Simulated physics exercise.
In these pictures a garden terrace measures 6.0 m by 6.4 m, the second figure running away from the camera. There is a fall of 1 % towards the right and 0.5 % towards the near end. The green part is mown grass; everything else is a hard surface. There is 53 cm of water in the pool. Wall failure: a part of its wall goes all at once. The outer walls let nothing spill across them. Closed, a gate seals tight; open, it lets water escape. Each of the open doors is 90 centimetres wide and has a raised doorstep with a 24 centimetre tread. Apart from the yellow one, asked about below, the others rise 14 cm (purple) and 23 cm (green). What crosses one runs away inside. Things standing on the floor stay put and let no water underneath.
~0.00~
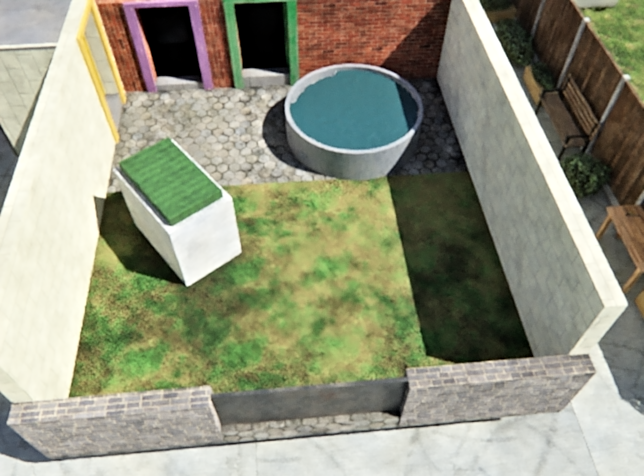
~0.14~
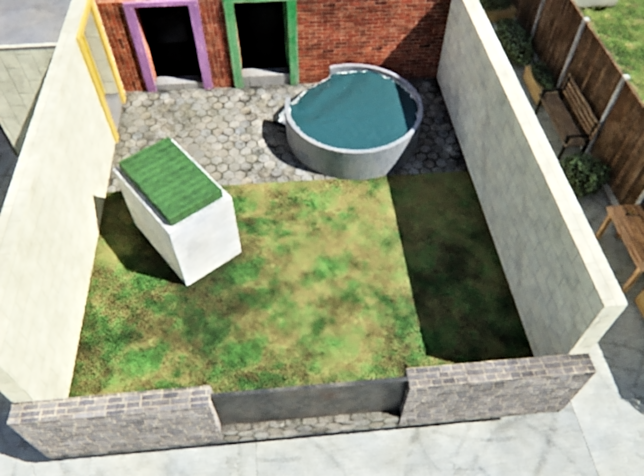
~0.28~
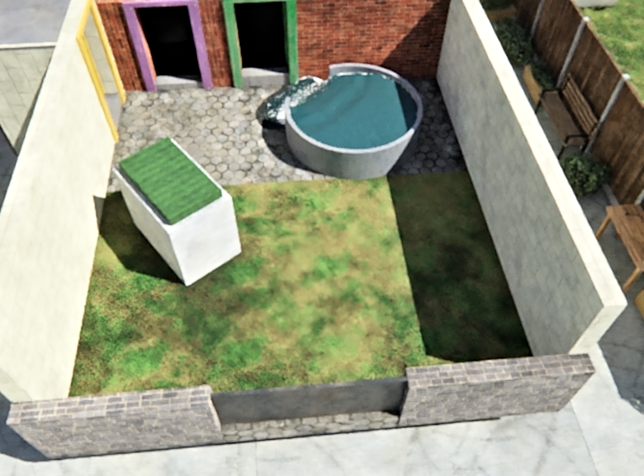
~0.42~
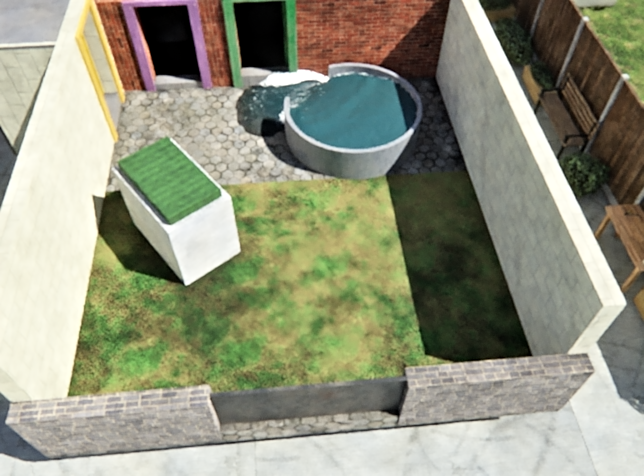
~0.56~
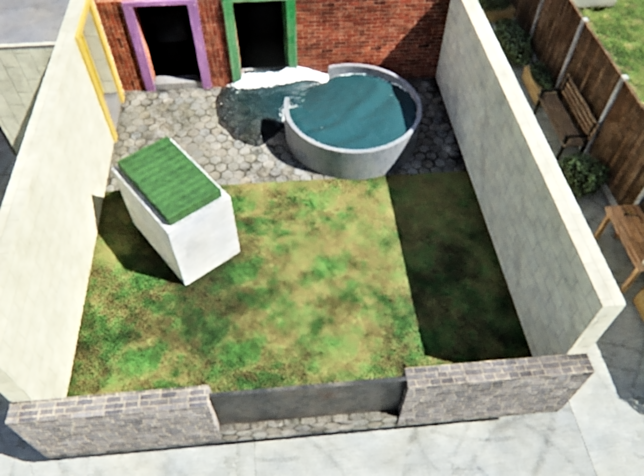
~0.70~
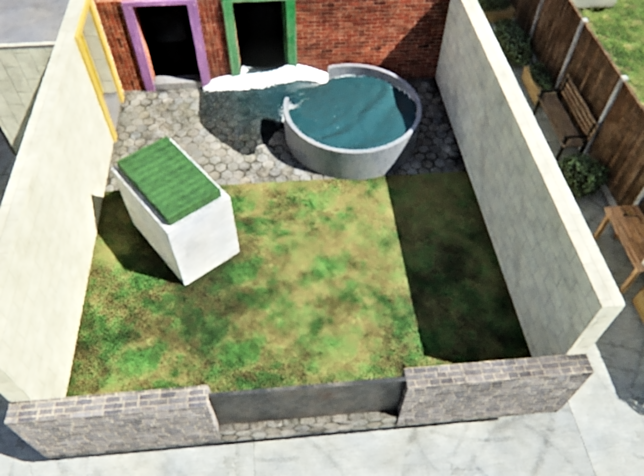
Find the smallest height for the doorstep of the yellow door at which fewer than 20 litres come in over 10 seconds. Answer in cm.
The smallest such height is near 23 cm.
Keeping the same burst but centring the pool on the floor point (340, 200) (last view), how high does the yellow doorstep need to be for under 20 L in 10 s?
At least roughly 20 cm high.
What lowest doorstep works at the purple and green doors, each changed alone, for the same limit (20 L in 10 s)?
You'd want about 10.0 centimetres at purple and about 26 centimetres at green.
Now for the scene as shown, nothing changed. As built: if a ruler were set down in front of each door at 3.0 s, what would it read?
In cm - purple: 9, yellow: 26, green: 19.
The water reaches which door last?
Yellow.
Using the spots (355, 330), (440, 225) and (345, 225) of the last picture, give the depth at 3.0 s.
Roughly 0, 0 and 0 cm, in turn.
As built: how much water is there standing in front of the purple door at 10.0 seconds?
Lab note: Depth approx. 8.0 cm.
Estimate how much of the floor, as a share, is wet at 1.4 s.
Approximately 15 % of it.
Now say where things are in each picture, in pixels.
In the first frame, still water, 53 cm deep, in the pool at (354, 109); the yellow door at (103, 73) is dry.
In the second frame, the front is at a hidden place, 0.3 m from the gap on the far side; 0.3 m2 of floor is wet, 53 cm left at the back.
In the third frame, the gap is on the far side, the front 0.7 m out at (269, 100); the back of the pool holds 53 cm.
In the fourth frame, the gap is on the far side, the front 1.1 m out at (249, 92); the back of the pool holds 53 cm.
In the fifth frame, the front is at (227, 87), 1.5 m from the gap on the far side; 2.1 m2 of floor is wet, 53 cm left at the back.
In the sixth frame, the gap is on the far side, the front 1.9 m out at (201, 89); the back of the pool holds 53 cm; 1.5 m in a straight line remain to the yellow door at (101, 72).
After 1.4 s water covers 15 % of the floor, deepest (38 cm) near (305, 86); it has not reached the yellow door.
After 3.0 s water covers 30 % of the floor, deepest (27 cm) near (120, 113); 26 cm at the yellow door, 8 litres in over its 25 cm doorstep.
After 10.0 s water covers 95 % of the floor, deepest (9 cm) near (148, 208); 7 cm at the yellow door, 10 litres in over its 25 cm doorstep.
At the yellow door as built, the water arrived by 1.5 s and peaked near 30 cm at 2.0 s.
With a doorstep of 18.5 cm, 55 litres would have come in within the 10 s; with 25 cm, 10 litres. So under 20 litres takes about 23 cm.
